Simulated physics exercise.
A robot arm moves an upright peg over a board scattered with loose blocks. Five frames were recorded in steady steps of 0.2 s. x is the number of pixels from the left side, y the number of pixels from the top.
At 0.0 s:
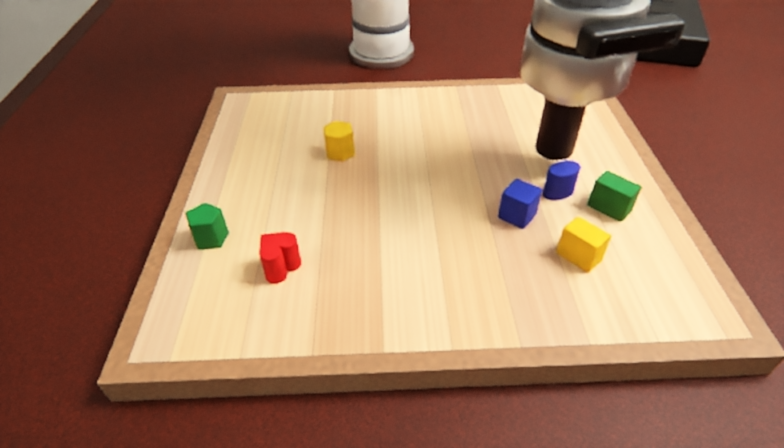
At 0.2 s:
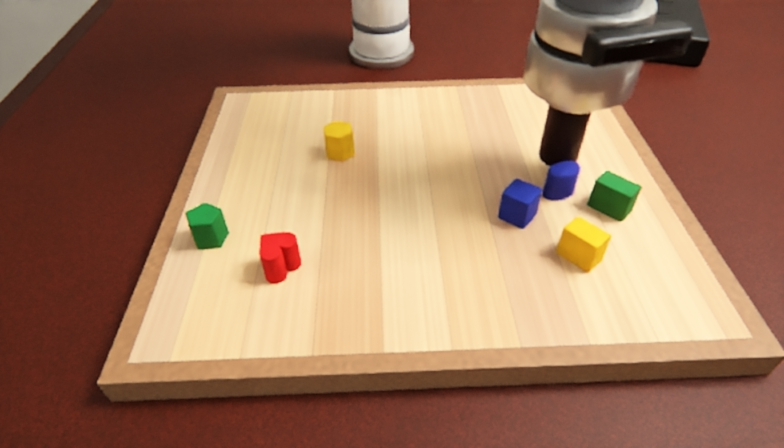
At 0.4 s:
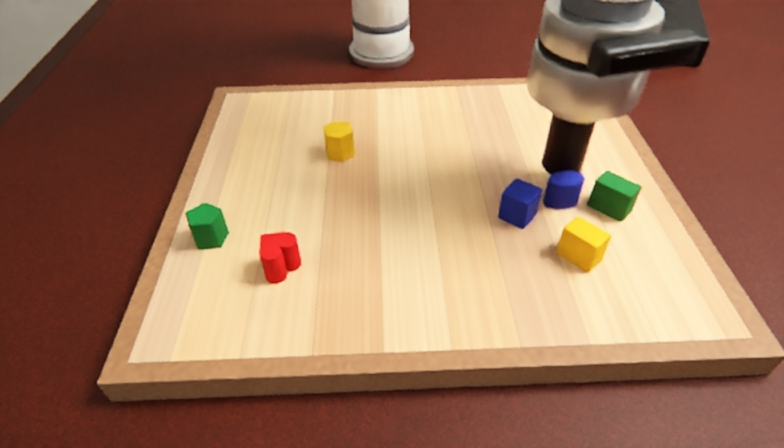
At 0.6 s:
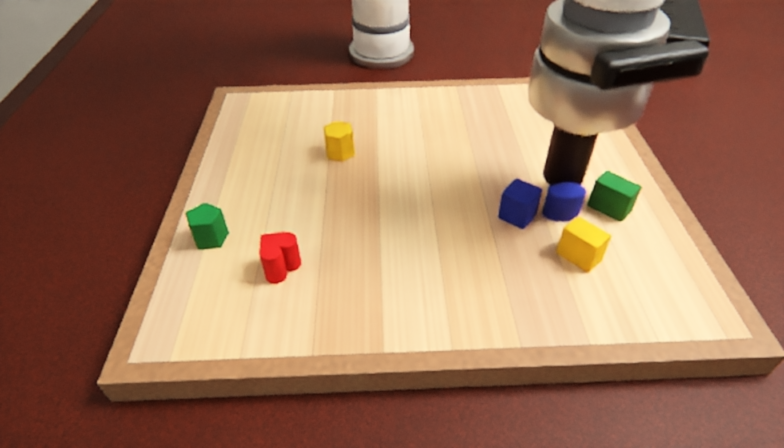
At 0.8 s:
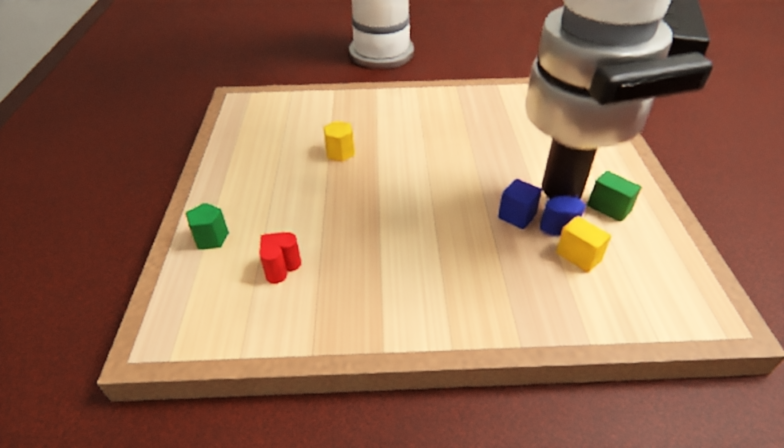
A robot arm's dark peg pushes a blue block toward the viewer between other blocks.
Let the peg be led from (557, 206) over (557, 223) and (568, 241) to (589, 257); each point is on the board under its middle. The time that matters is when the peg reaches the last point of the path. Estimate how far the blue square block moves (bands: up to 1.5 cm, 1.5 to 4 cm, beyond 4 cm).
Covers under 1.5 cm.
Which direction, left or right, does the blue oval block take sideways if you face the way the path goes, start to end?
Facing from start to end, it shifts right.
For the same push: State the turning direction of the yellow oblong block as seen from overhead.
Viewed from above: Anti-clockwise.
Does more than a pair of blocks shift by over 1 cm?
I'd say no.
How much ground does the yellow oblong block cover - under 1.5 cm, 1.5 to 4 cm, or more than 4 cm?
Its final spot will lie more than 4 cm from the current one.
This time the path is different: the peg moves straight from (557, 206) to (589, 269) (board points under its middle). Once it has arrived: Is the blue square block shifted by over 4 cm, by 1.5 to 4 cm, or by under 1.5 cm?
Covers under 1.5 cm.
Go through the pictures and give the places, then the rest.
In the first frame, lower end of the peg (554, 151), tops of blocks, blue square block (523, 190), blue oval block (565, 167), yellow oblong block (588, 231).
In the second frame, peg (557, 158), blocks as before.
In the third frame, peg (561, 167), blue oval block (567, 177).
In the fourth frame, peg (563, 178), blue oval block (568, 189).
In the fifth frame, peg (561, 191), blue square block (523, 190), blue oval block (566, 203), yellow oblong block (588, 231).
What follows on the original path. Halfway along, peg (566, 218); blue oval block (573, 233); yellow oblong block (602, 257).
At the end, peg (595, 242); blue square block not moved; blue oval block (582, 252), turned 40° clockwise; yellow oblong block (612, 277), turned 45° anticlockwise.
